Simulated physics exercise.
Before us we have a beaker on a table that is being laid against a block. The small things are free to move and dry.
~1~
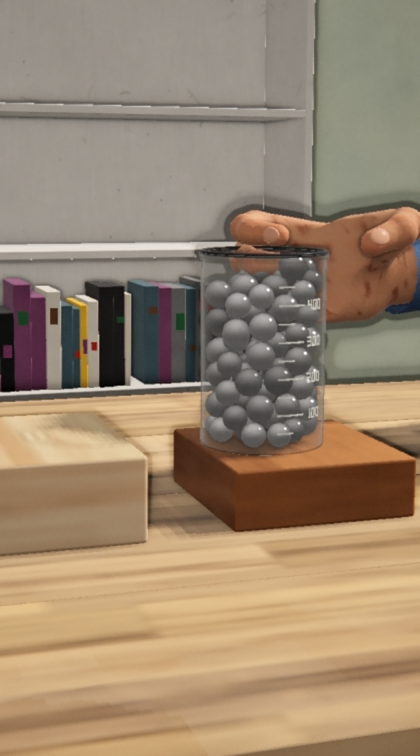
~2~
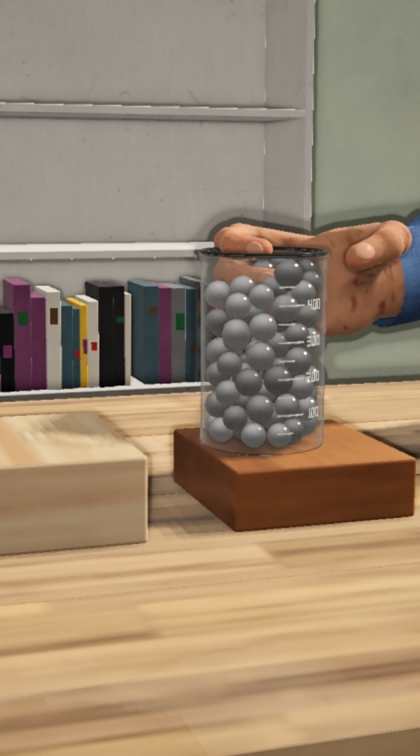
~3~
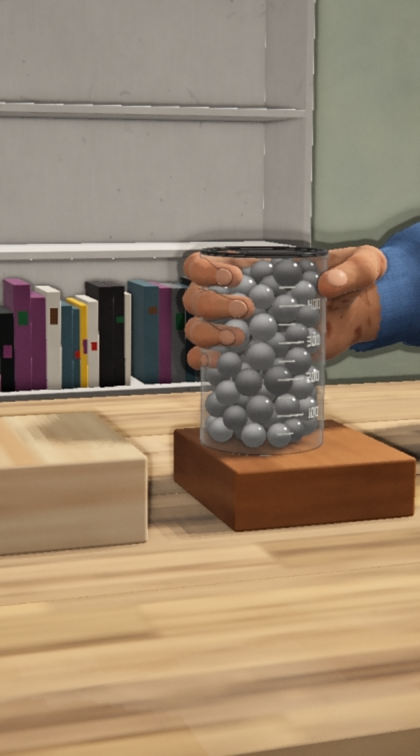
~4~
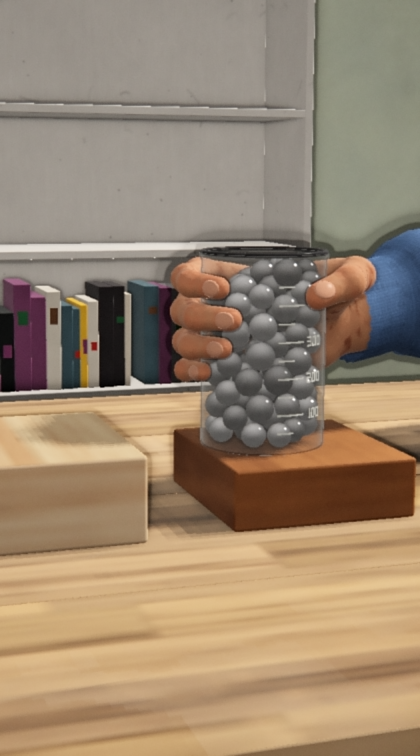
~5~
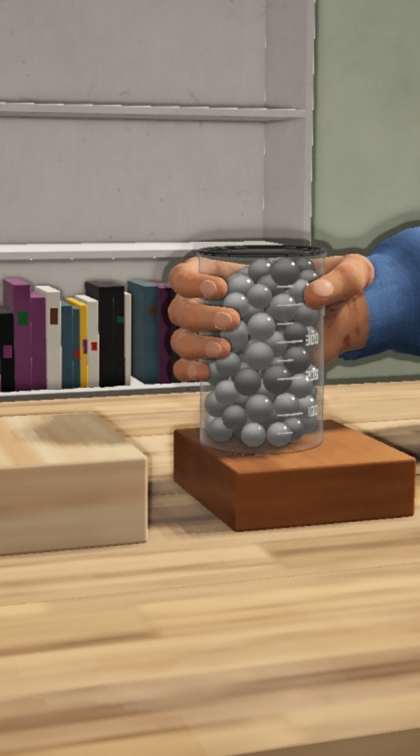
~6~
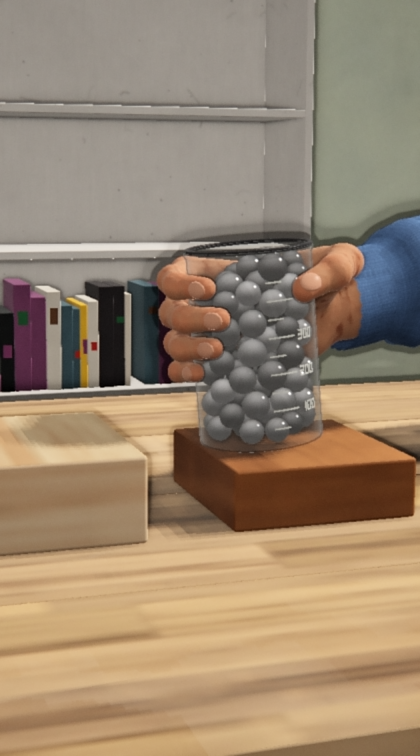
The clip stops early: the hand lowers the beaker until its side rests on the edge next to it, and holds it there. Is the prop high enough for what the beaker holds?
My guess is it ends up losing some contents.
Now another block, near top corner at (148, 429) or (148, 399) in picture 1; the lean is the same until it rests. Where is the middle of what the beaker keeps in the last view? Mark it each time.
The first gives (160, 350) and the second gives (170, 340).
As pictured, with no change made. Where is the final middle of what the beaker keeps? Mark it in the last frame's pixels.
Centre, last view: Approx. (146, 379).
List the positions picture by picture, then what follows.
In the first frame, beaker at (263, 347), nearly full of steel balls; block at (22, 479), its top about level with the beaker's foot.
In the second frame, beaker at (263, 347), upright; rim at (206, 253); top of the contents at (266, 299).
In the third frame, beaker at (263, 347), upright; rim at (206, 253); block at (22, 479).
In the fourth frame, beaker at (263, 347), upright; rim at (206, 253); top of the contents at (266, 299).
In the fifth frame, beaker at (262, 346), upright; rim at (203, 253); block at (22, 479).
In the sixth frame, beaker at (255, 342), leaning 5°; rim at (189, 253); block at (22, 479), its top about level with the beaker's foot.
Then, 0.41 s past the last view, the beaker leans 32°; everything is still inside.
Then, 0.84 s past the last view, the beaker leans 61°; everything is still inside.
Then, 1.36 s past the last view, the beaker rests on the block at 75°; a small part of the steel balls out of it.
Finally, the beaker rests on the block at 75°; about a quarter of the steel balls out of it.
